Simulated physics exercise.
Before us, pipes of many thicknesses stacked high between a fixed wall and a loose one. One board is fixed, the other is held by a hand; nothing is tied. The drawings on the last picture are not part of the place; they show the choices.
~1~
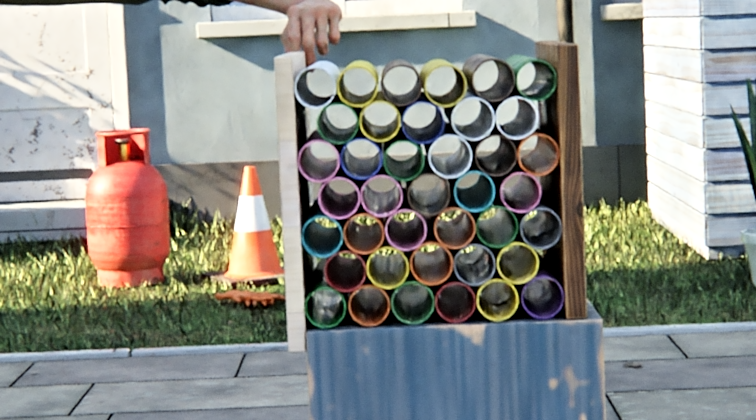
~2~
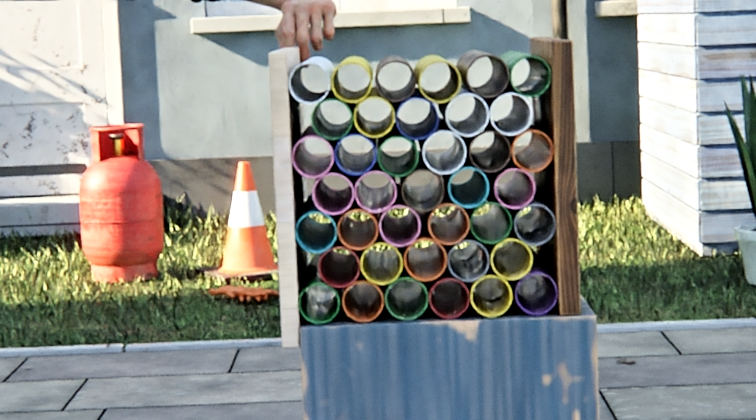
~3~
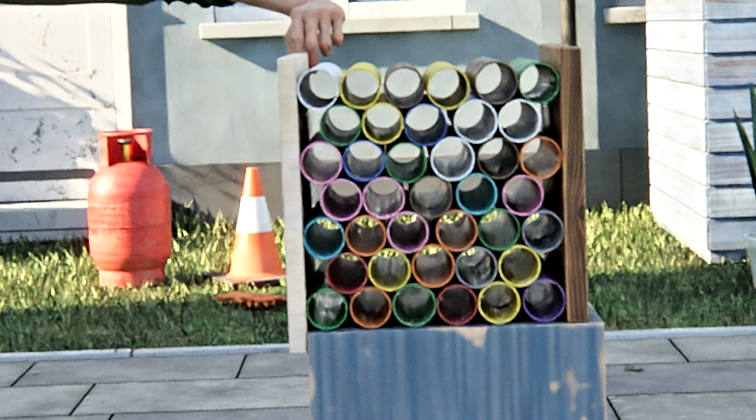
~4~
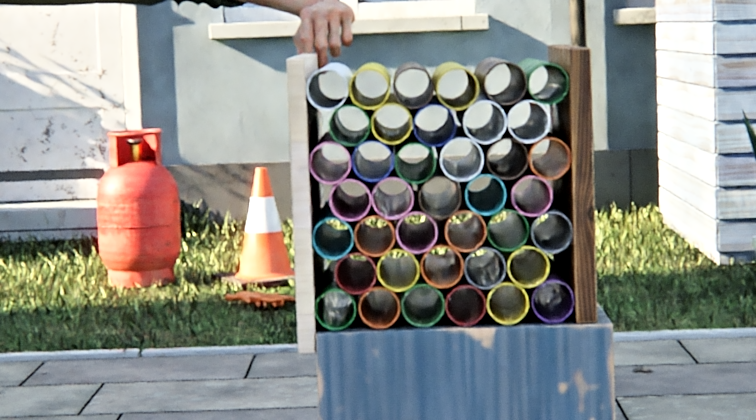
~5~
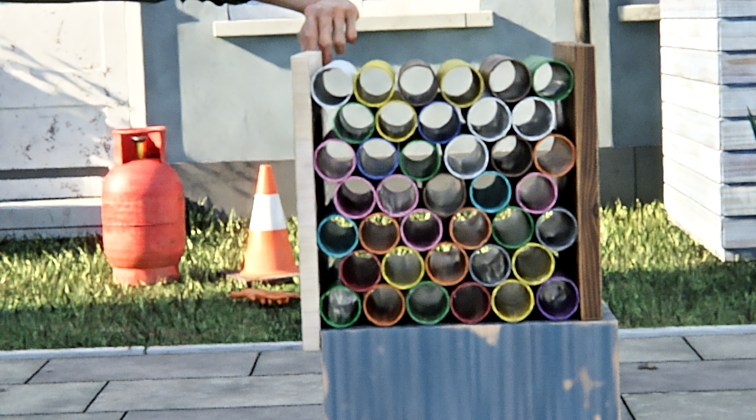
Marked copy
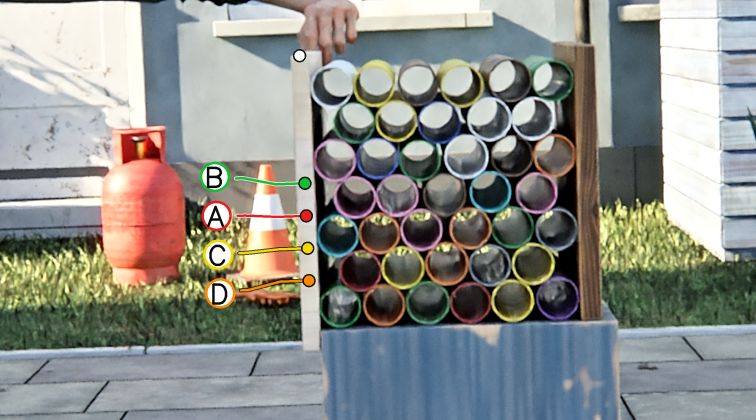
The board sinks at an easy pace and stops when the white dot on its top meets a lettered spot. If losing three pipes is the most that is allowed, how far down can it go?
The answer is mark B.
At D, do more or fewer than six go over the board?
More than six.
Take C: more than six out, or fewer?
Fewer than six.
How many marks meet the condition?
The number is one.
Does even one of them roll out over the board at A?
At A: Yes.
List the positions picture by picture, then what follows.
In the first picture, a green pipe (404, 160); a green pipe (338, 123); a white pipe (315, 88).
In the second picture, a white pipe (310, 84); side board (292, 185).
In the third picture, a green pipe (327, 309); a purple pipe (544, 301).
In the fourth picture, an orange pipe (442, 267); an orange pipe (465, 231).
In the fifth picture, a pink pipe (355, 198); a green pipe (420, 160); a green pipe (354, 123).
On the copy, A at (306, 216); B at (305, 183); C at (307, 248); D at (309, 281); the white dot at (299, 56).
On B. First, top of the board (312, 114).
Then, top of the board (314, 180).
Finally, top of the board (314, 182), one out over the board.
By contrast, A four out over the board; C four out over the board; D more than three out over the board.
